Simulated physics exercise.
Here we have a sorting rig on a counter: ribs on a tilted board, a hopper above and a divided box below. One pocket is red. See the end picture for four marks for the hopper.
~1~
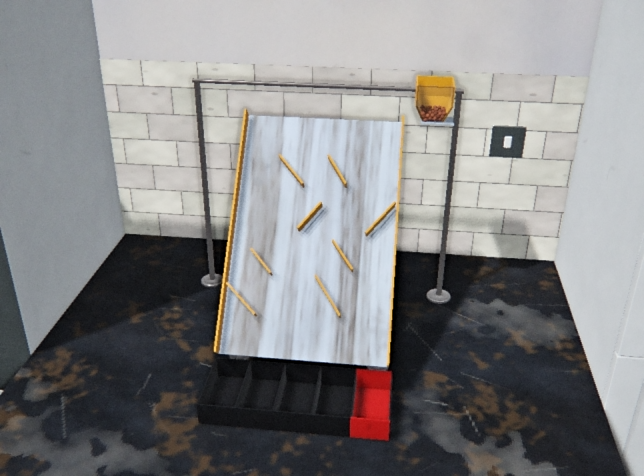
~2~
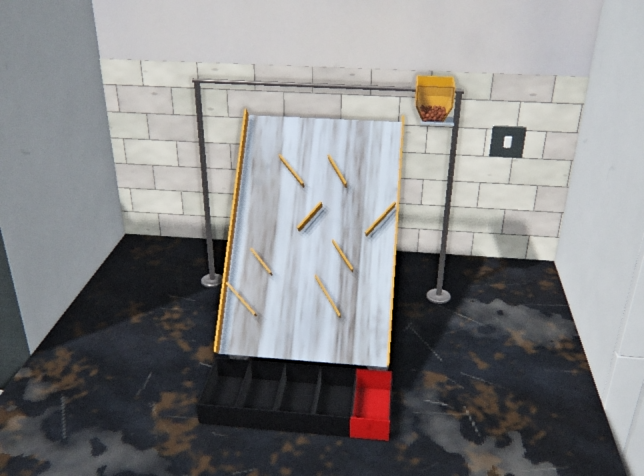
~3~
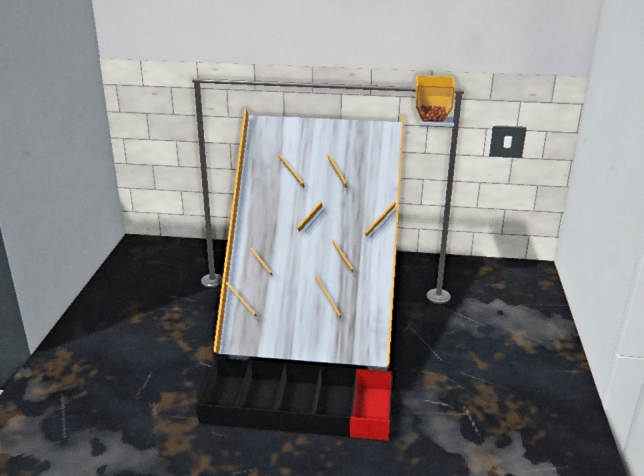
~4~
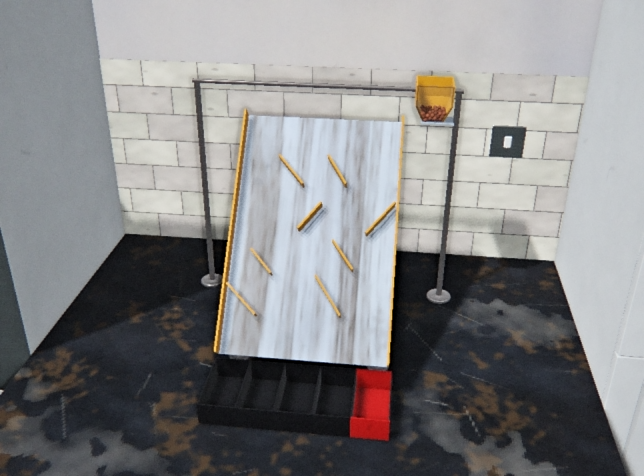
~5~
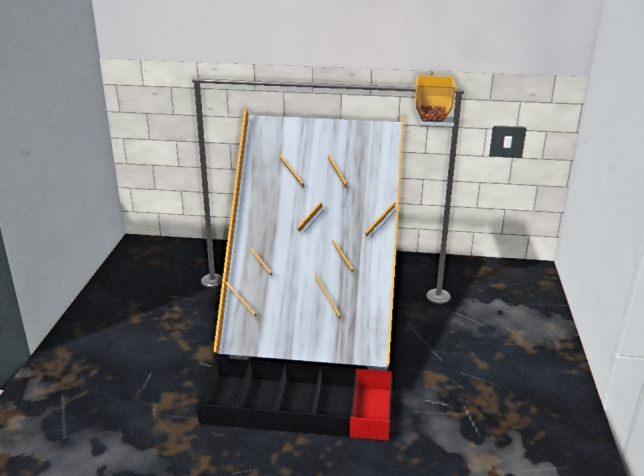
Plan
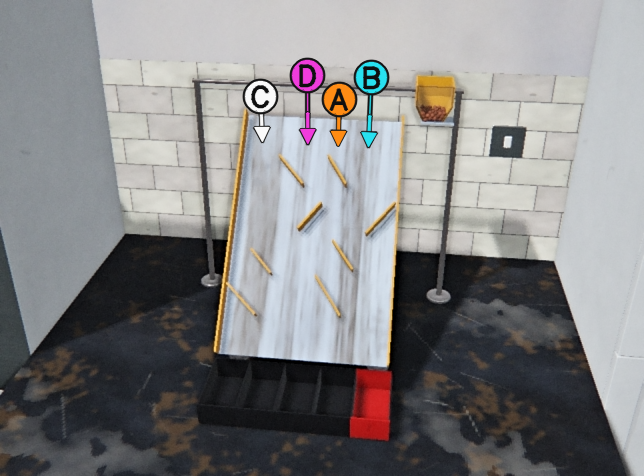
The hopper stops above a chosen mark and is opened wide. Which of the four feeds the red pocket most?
It is B.
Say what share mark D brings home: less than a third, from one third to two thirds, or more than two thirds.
Mark D gives less than a third.
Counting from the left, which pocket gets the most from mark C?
The third from the left.
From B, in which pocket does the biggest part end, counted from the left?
It is the fifth one.
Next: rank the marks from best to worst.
Best to worst: B, A, D, C.
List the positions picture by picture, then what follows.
Hopper at (433, 112), clay pellets, door shut, in the first picture.
Ribs (279, 154) to (303, 183), (328, 154) to (346, 183), (297, 228) to (321, 202), in the second picture.
Ribs (366, 233) to (395, 202), (251, 248) to (270, 272), (332, 240) to (352, 269), in the third picture.
Ribs (227, 283) to (254, 314), (315, 275) to (340, 315), in the fourth picture.
Red pocket at (370, 428), number 5 of 5 from the left, in the fifth picture.
On the marked copy, mark A meets the board at (338, 140); mark B meets the board at (368, 141); mark C meets the board at (262, 136); mark D meets the board at (307, 138).
With A, about two thirds in the red pocket, about a quarter in other pockets.
With B, nearly all in the red pocket, a stray few outside the box.
With C, none in the red pocket, nearly all in other pockets, a stray few held on the board, a stray few outside the box.
With D, about a quarter in the red pocket, most in other pockets, a stray few outside the box.
